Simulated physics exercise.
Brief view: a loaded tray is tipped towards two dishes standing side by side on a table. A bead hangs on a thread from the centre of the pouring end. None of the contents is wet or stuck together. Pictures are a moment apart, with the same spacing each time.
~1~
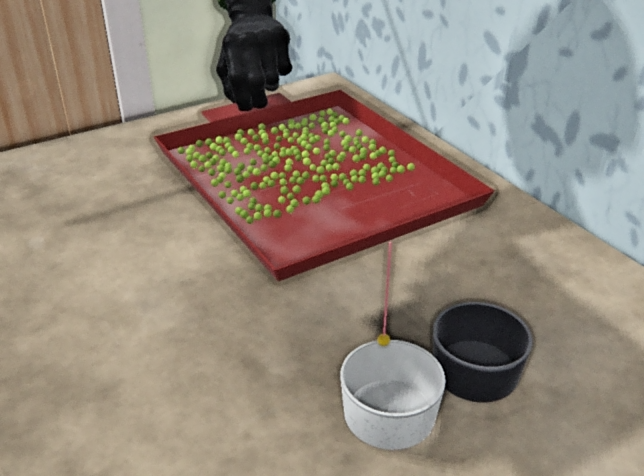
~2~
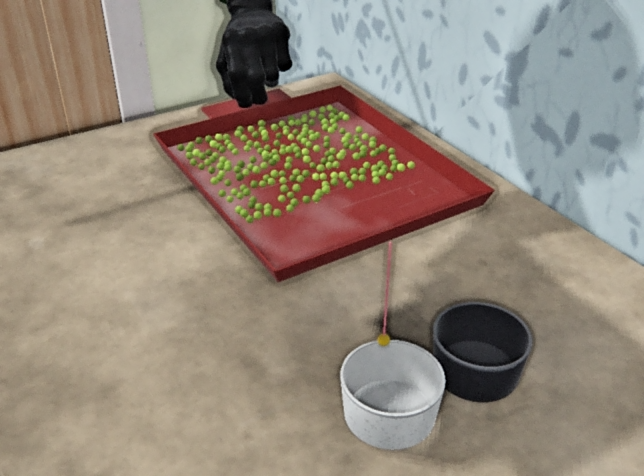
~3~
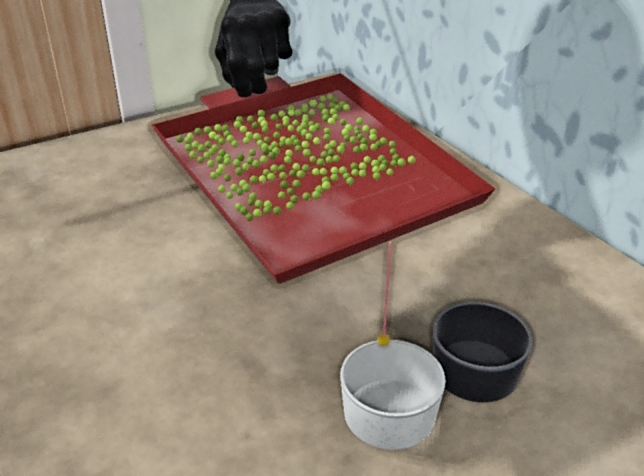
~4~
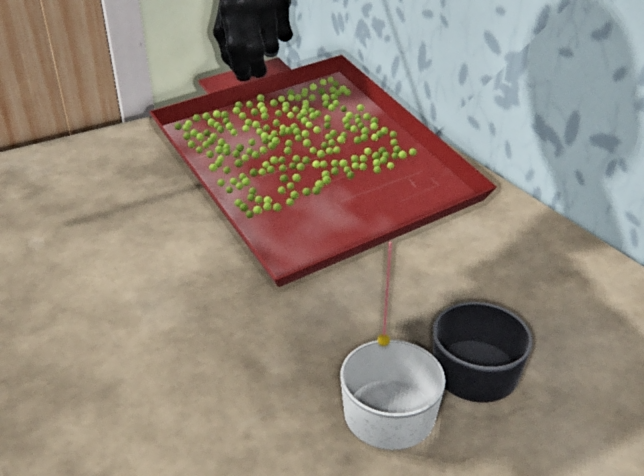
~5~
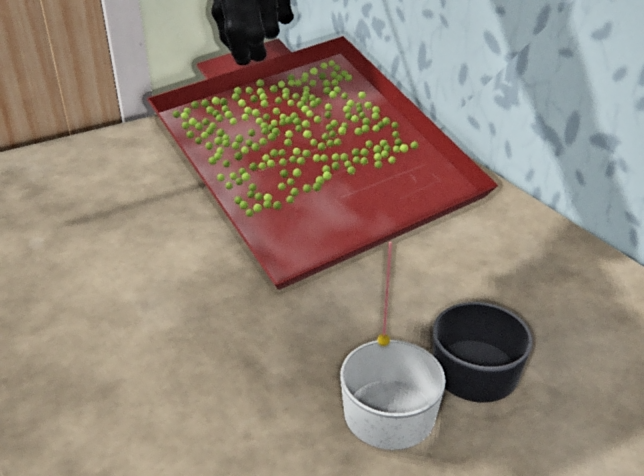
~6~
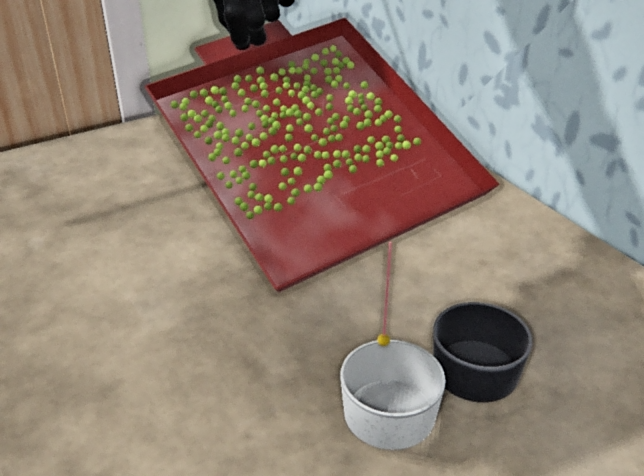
A red tray of green peas rose steadily at its far end, where a black-gloved hand was, and its near edge dipped slightly to the left above a white dish and a black one.
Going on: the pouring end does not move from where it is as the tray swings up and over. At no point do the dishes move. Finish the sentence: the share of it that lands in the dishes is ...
... below one half.
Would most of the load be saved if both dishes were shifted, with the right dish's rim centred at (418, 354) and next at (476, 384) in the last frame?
Place 1: Higher than half; place 2: Lower than half.
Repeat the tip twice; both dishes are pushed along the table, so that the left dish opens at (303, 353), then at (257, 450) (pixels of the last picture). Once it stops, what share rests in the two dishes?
About 0 and 50 per cent respectively.
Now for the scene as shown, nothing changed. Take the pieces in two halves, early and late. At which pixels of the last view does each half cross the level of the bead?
The opening part goes through (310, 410); what follows goes through (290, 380).
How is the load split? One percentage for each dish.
0 % left, 0 % right.
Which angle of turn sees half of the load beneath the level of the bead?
That would be about 70 degrees from level.
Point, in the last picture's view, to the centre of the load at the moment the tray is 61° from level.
Somewhere about pixel (305, 303).
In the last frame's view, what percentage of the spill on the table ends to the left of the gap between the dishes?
Estimate: Roughly 90 %.
Just after the last frame, tray tipped steeply; roughly half on the tray; just a few in the left dish; about a tenth outside both; roughly a third in the air.
A moment on, tray tipped right over; about a tenth on the tray; just a few in the left dish; the larger part outside both; about a tenth in the air.
Further on, tray tipped past a quarter turn; just a few in the left dish; almost all outside both.
When it is over, tray tipped past a quarter turn; just a few in the left dish; not one in the right dish; almost all outside both.
